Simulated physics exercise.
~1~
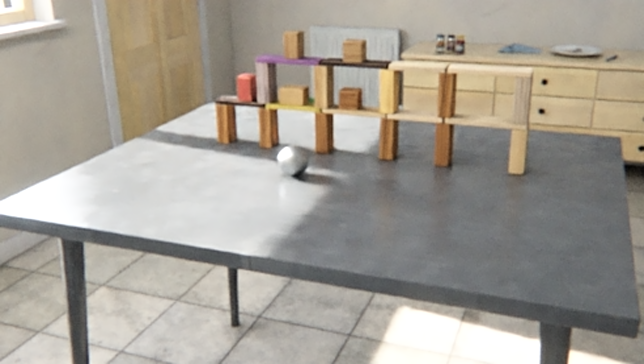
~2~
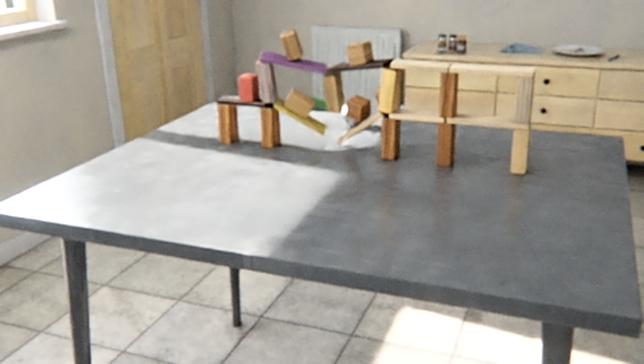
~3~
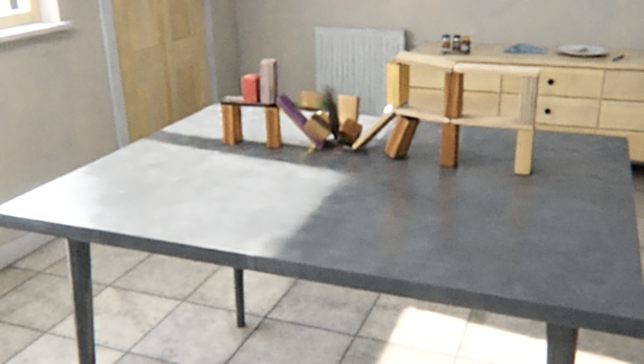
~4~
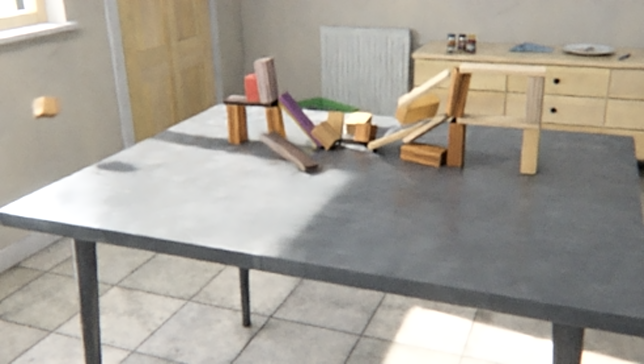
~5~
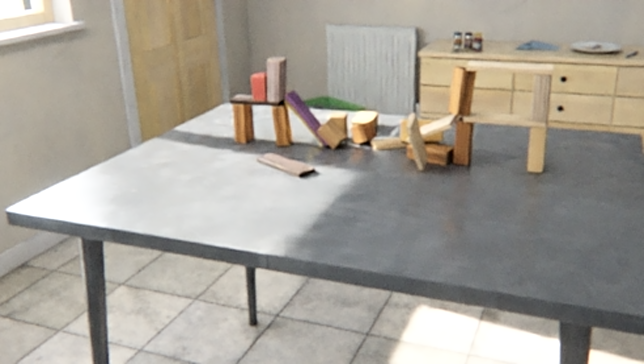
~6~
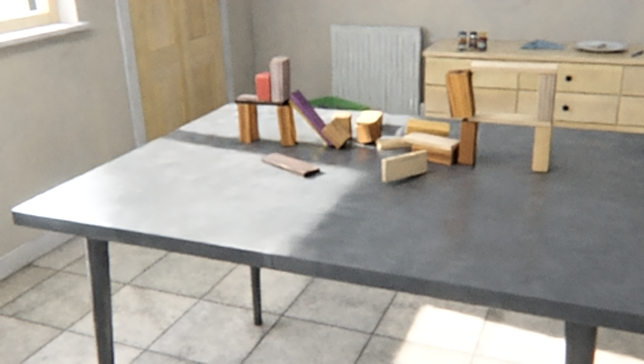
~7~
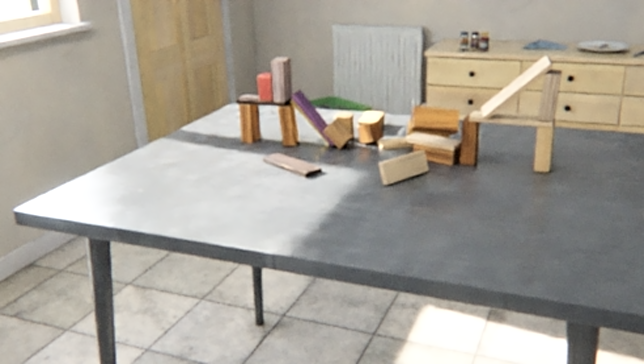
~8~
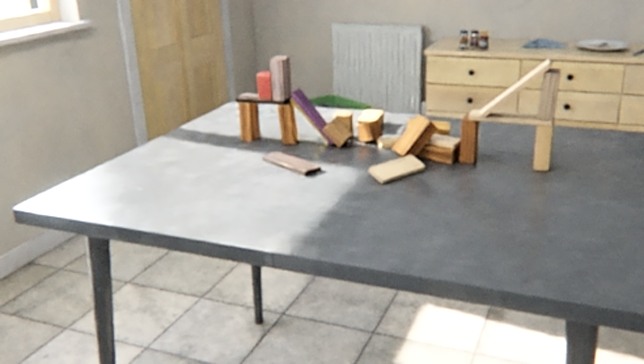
A two-level block structure on a table collapses in the middle as a steel ball rolls in.
